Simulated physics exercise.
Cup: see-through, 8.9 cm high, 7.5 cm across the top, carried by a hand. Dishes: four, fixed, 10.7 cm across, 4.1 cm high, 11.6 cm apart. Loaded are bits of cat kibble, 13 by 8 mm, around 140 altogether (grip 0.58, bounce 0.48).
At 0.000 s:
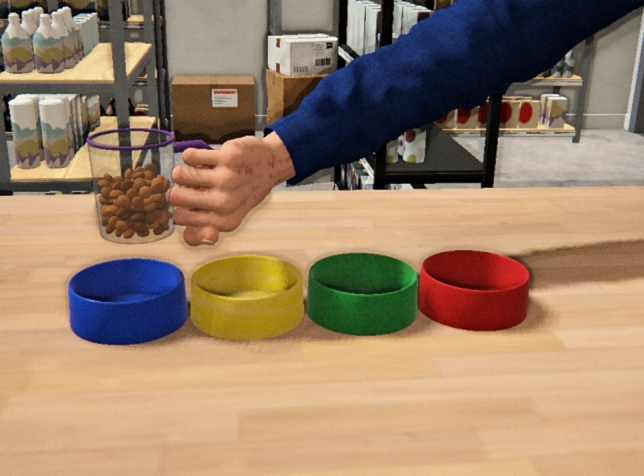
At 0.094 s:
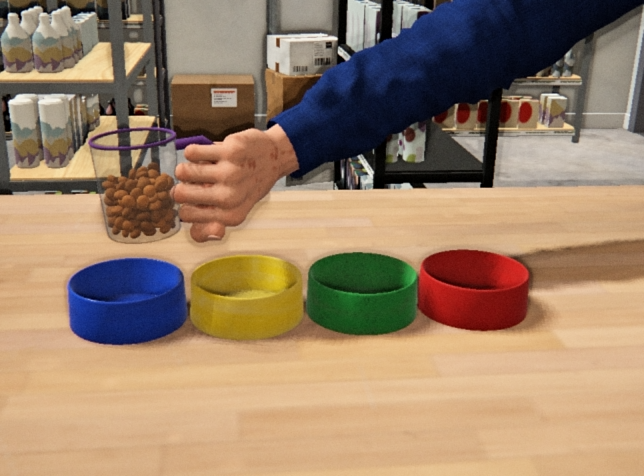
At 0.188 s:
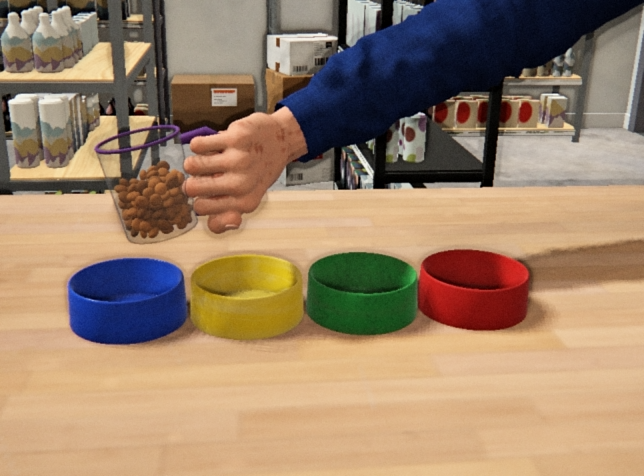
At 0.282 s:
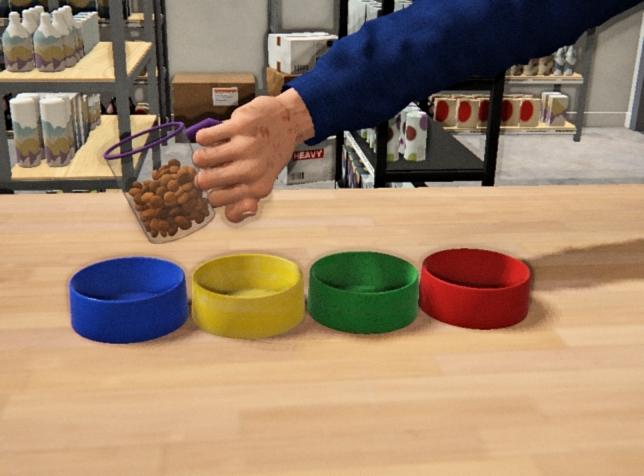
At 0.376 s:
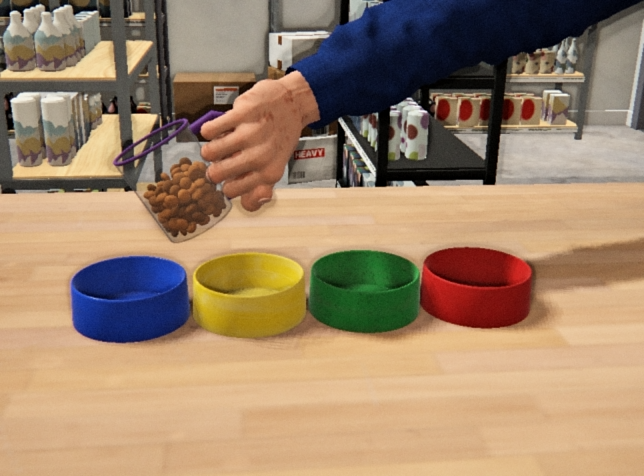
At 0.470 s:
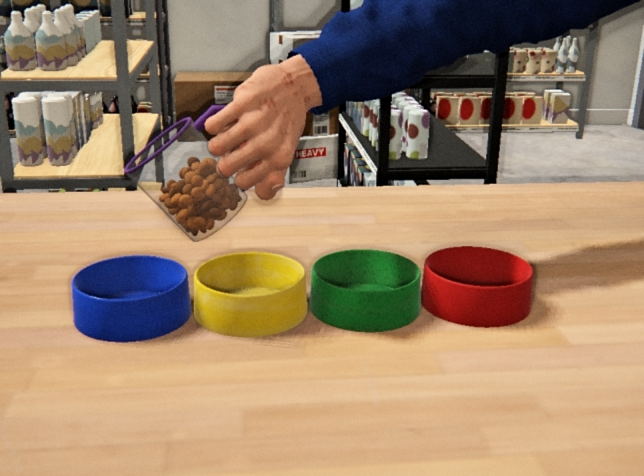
Hand tilting a clear cup of brown kibble leftward while moving it slightly right above blue, yellow, green and red dishes.
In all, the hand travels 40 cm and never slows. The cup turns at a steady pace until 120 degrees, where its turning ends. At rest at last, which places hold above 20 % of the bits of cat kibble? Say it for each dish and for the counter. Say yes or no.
Red: No, blue: No, green: No, yellow: Yes, counter: No.
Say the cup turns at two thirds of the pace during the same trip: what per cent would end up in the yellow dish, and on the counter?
That gives yellow 10 with 10 for the counter.
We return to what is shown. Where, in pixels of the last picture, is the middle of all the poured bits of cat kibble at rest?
About (262, 294).
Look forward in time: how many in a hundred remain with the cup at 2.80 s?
About 0 percent of the load.
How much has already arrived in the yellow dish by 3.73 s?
I'd say around 95 per cent.
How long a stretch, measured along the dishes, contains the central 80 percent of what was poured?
Roughly 7 centimetres.
After 1.87 s, tilt 120 degrees; cup holds 0 %, yellow 95 %.
After 2.80 s, tilt 120 degrees; cup holds 0 %, yellow 95 %.
Then, at 3.73 s, tilt 120 degrees; cup holds 0 %, yellow 95 %.
By 4.0 s all is still; red 0 %, blue 0 %, green 0 %, yellow 95 %, counter 0 %.
